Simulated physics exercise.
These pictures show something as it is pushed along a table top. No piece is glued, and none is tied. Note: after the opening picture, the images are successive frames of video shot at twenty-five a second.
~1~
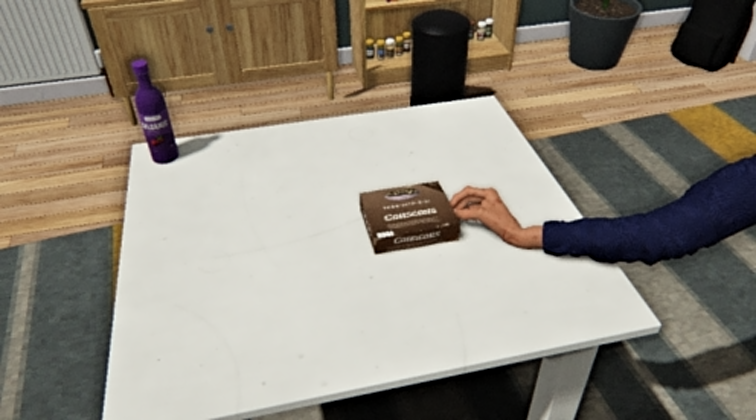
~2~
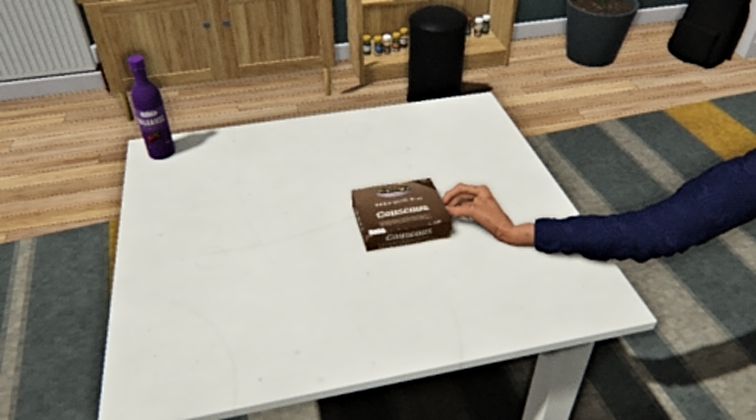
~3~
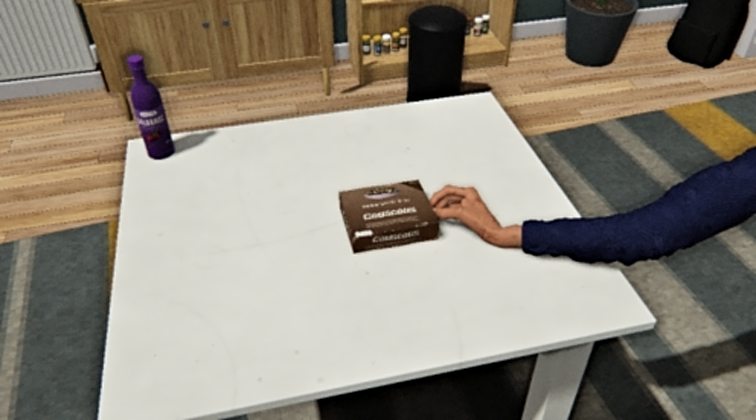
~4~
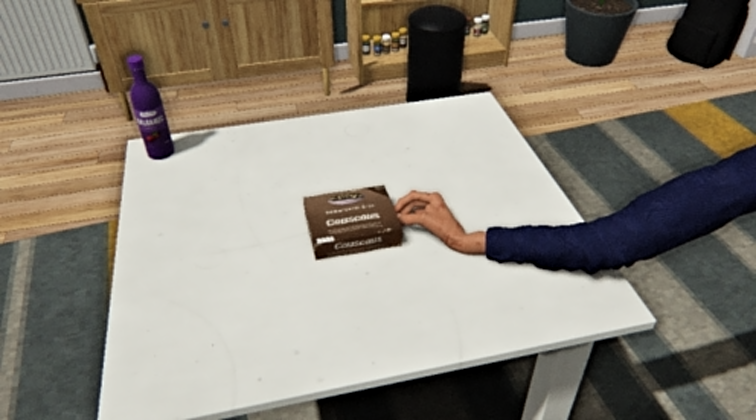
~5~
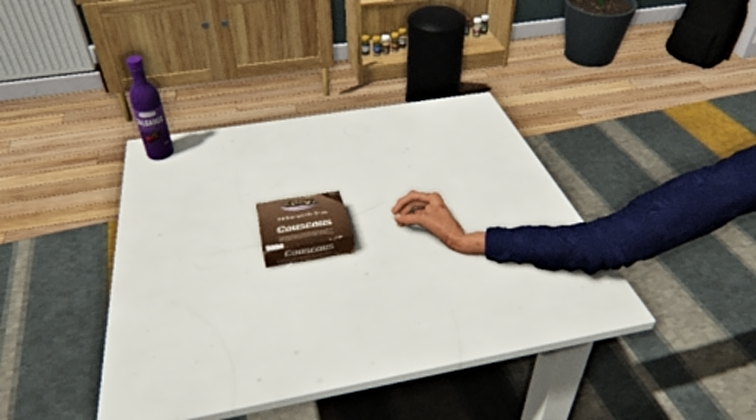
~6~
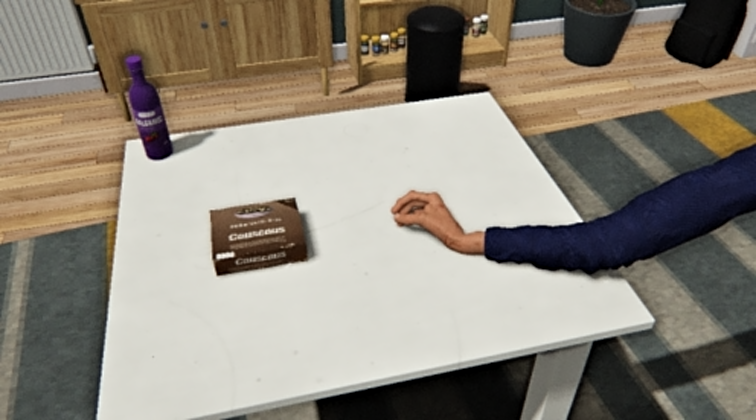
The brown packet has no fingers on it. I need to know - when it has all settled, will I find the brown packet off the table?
It is going to finish off the table.
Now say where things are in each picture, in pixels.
In the first picture, under the hand; brown packet (408, 216).
In the second picture, under the hand; brown packet (400, 213).
In the third picture, under the hand; brown packet (387, 215).
In the fourth picture, brown packet (351, 221).
In the fifth picture, brown packet (304, 228) displaced a little.
In the sixth picture, brown packet (258, 235) displaced about its own width.
Then, 0.10 s past the last view, brown packet displaced well along near (151, 252).
Then, 0.30 s past the last view, brown packet now off the table.
Then, 0.40 s past the last view, things are still on the move.
Then, 0.60 s past the last view, as before.
Finally, off the table, brown packet.
